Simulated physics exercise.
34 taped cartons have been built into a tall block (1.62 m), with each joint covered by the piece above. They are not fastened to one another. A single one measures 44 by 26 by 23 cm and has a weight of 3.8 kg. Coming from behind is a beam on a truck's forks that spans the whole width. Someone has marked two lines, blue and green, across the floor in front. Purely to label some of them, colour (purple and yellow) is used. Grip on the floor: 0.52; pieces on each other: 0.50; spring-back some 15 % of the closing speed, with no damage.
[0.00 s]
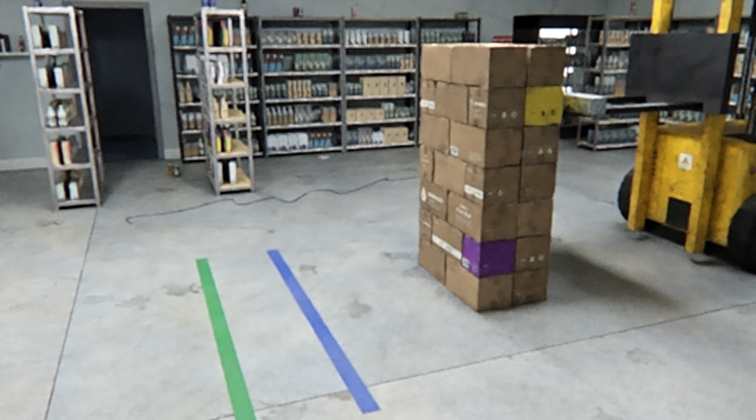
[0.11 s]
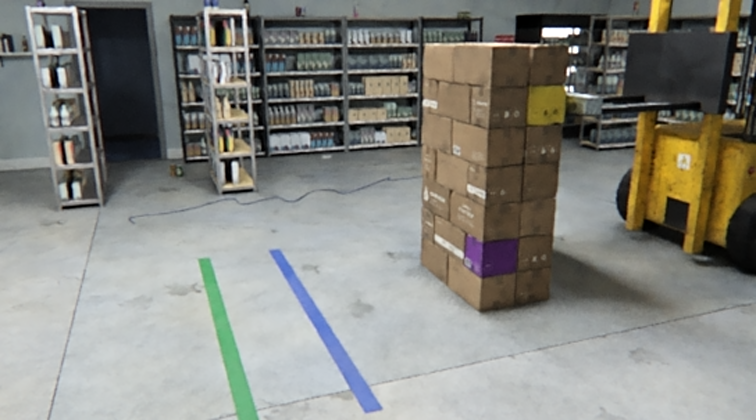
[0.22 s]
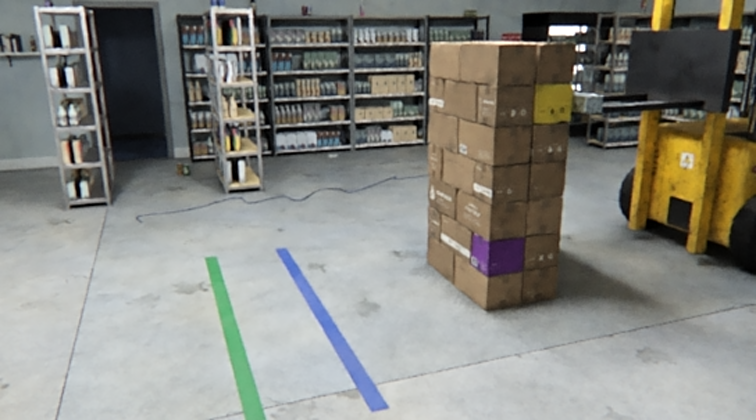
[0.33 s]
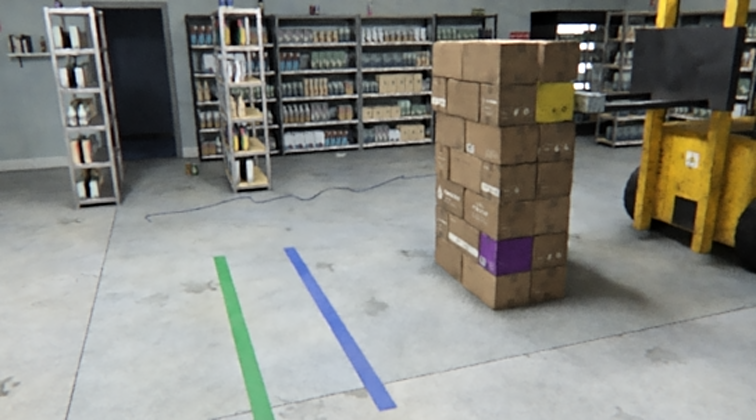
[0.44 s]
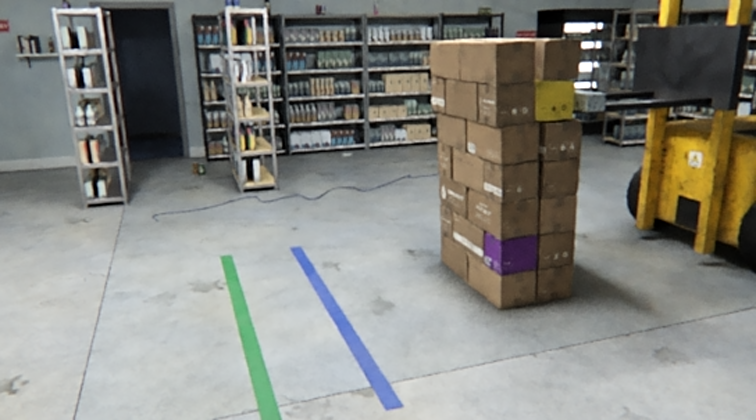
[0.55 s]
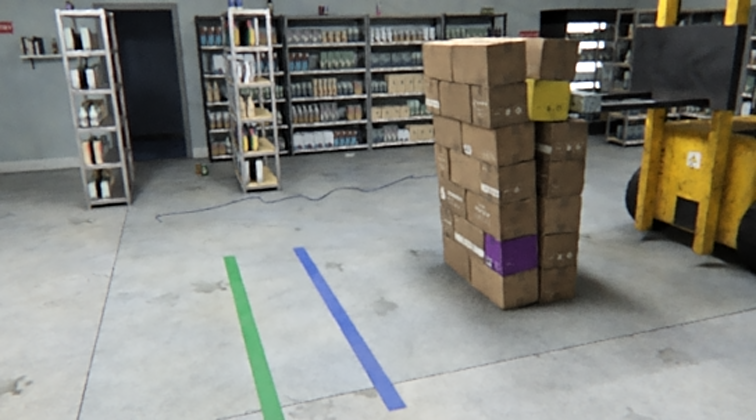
To begin with, a tall block of brown cartons, one purple and one yellow, stands still beside a yellow truck, with green and blue lines on the floor. Then the truck's dark beam closes in from behind, and the upper cartons shift forward, leaning slightly as gaps open among them.
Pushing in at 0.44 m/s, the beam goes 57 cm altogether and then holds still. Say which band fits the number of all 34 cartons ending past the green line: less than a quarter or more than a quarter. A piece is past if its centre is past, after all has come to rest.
The band is fewer than one in four.
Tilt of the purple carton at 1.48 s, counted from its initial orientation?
Near 50 degrees from where it started.
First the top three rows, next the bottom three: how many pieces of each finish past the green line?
From the top 5, from the bottom 0.
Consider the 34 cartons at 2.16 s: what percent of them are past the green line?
15 percent by then.
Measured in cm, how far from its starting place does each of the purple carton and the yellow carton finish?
For purple it's roughly 60 cm, and for yellow it's roughly 120 cm.
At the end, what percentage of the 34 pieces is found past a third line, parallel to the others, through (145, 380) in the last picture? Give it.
Share past the line: Close to 0 per cent.
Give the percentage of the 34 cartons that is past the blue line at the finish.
30 per cent.
After 1.04 s, none of the 34 cartons past the green line, 34 disturbed; purple carton 18° from how it stood; yellow carton 17° from how it stood.
After 1.48 s, none of the 34 cartons past the green line, 34 disturbed; purple carton 48° from how it stood; yellow carton 42° from how it stood, 58 cm lower.
After 2.16 s, 5 of the 34 cartons past the green line; purple carton on its side; yellow carton 90 cm lower.
In the end (3.7 s), 5 of the 34 cartons past the green line; purple carton on its side; yellow carton 90 cm lower. That is 15 per cent. From the last view, middles, purple carton near (441, 295), yellow carton near (446, 262).
